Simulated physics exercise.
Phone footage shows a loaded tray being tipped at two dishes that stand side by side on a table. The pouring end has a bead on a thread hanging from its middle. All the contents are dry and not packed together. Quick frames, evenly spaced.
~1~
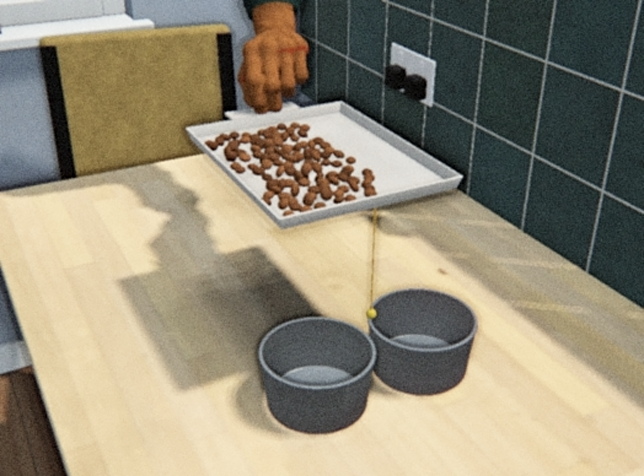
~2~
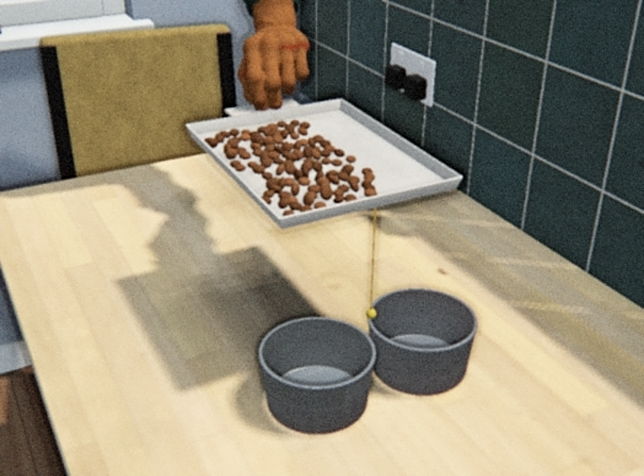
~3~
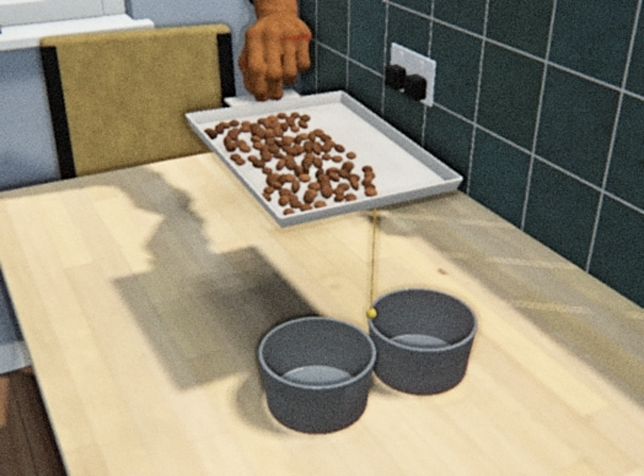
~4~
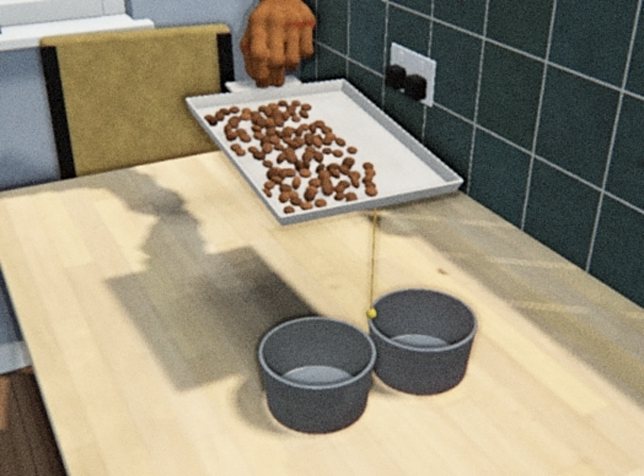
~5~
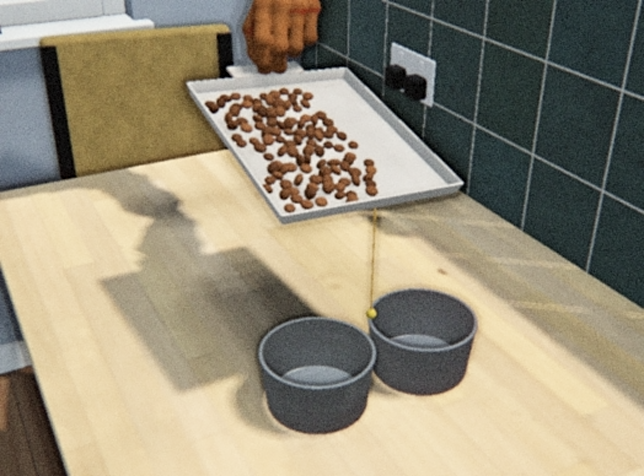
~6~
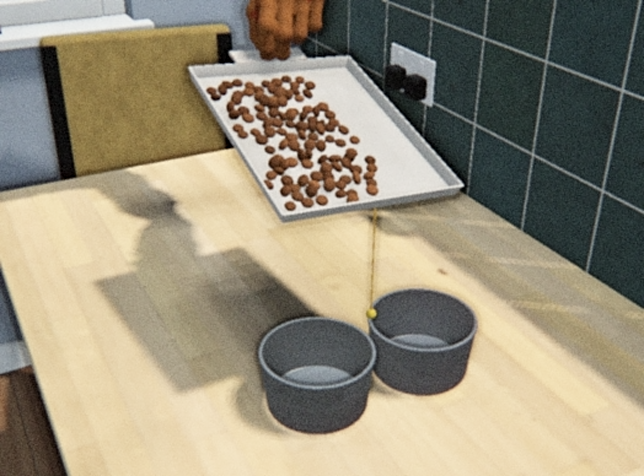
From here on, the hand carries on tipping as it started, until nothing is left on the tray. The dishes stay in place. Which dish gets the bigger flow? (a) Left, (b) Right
(b) Right.
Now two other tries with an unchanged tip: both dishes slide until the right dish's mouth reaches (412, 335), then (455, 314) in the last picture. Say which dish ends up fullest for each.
First try: The rightmost dish; second try: The rightmost dish.
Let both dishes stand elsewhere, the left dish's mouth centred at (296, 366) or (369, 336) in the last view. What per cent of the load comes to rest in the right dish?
Near 50 % and 50 %.
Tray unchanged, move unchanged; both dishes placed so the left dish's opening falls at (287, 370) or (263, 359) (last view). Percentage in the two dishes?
First case around 40 %, second case around 20 %.
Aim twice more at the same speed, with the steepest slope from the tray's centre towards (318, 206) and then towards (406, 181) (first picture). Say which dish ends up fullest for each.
The leftmost dish, then the rightmost dish.
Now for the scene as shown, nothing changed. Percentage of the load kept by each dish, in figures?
About: Left dish 0, right dish 60 per cent.
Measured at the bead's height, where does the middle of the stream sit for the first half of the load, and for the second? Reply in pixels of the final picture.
I'd say close to (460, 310) at first and close to (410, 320) later on.
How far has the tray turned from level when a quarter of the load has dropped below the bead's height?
Roughly 75 degrees at that moment.
Soon after the last picture, tray tipped steeply; nearly all on the tray; a stray few in the air.
A little later, tray tipped right over; about a quarter on the tray; a stray few in the left dish; about a third in the right dish; about a quarter outside both; about a third in the air.
Later still, tray tipped past a quarter turn; a stray few in the left dish; about two thirds in the right dish; about a third outside both.
At rest, tray tipped past a quarter turn; a stray few in the left dish; about two thirds in the right dish; about a third outside both.
